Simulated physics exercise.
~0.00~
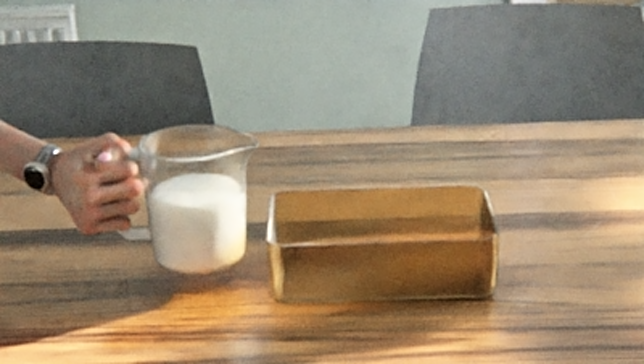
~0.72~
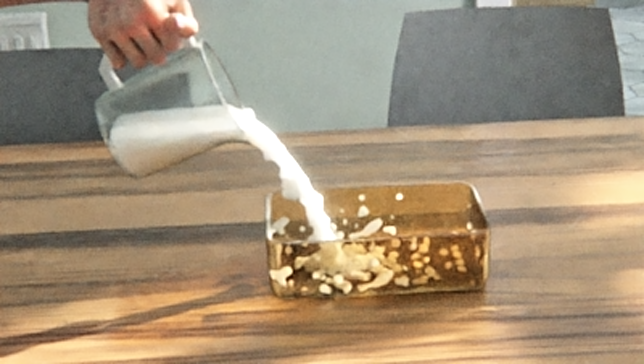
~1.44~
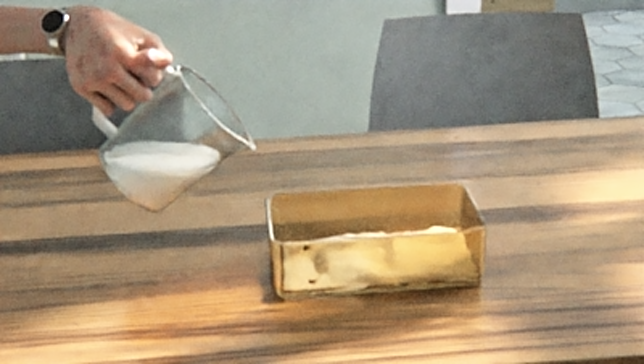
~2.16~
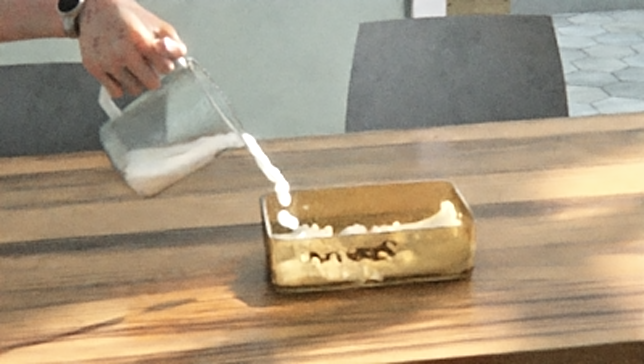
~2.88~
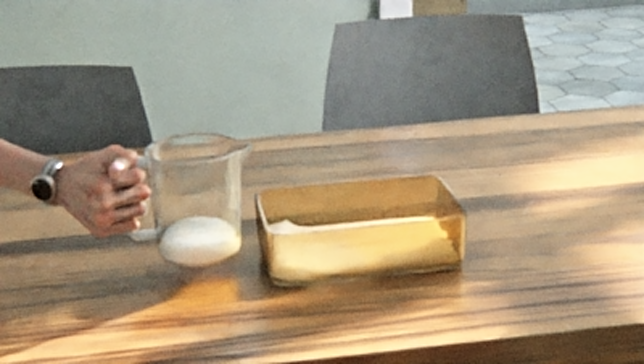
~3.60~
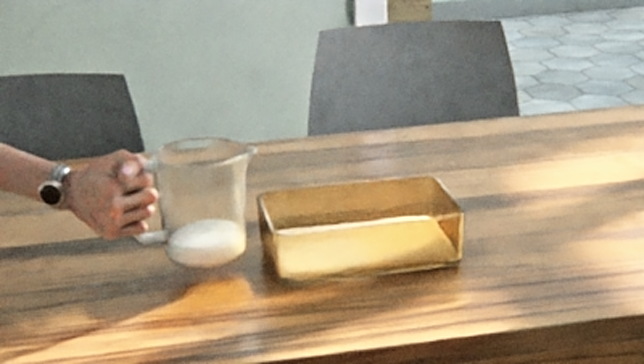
At a wooden table, a hand tilts a glass pitcher, pouring milk into an amber dish in two goes, then lowers it upright.
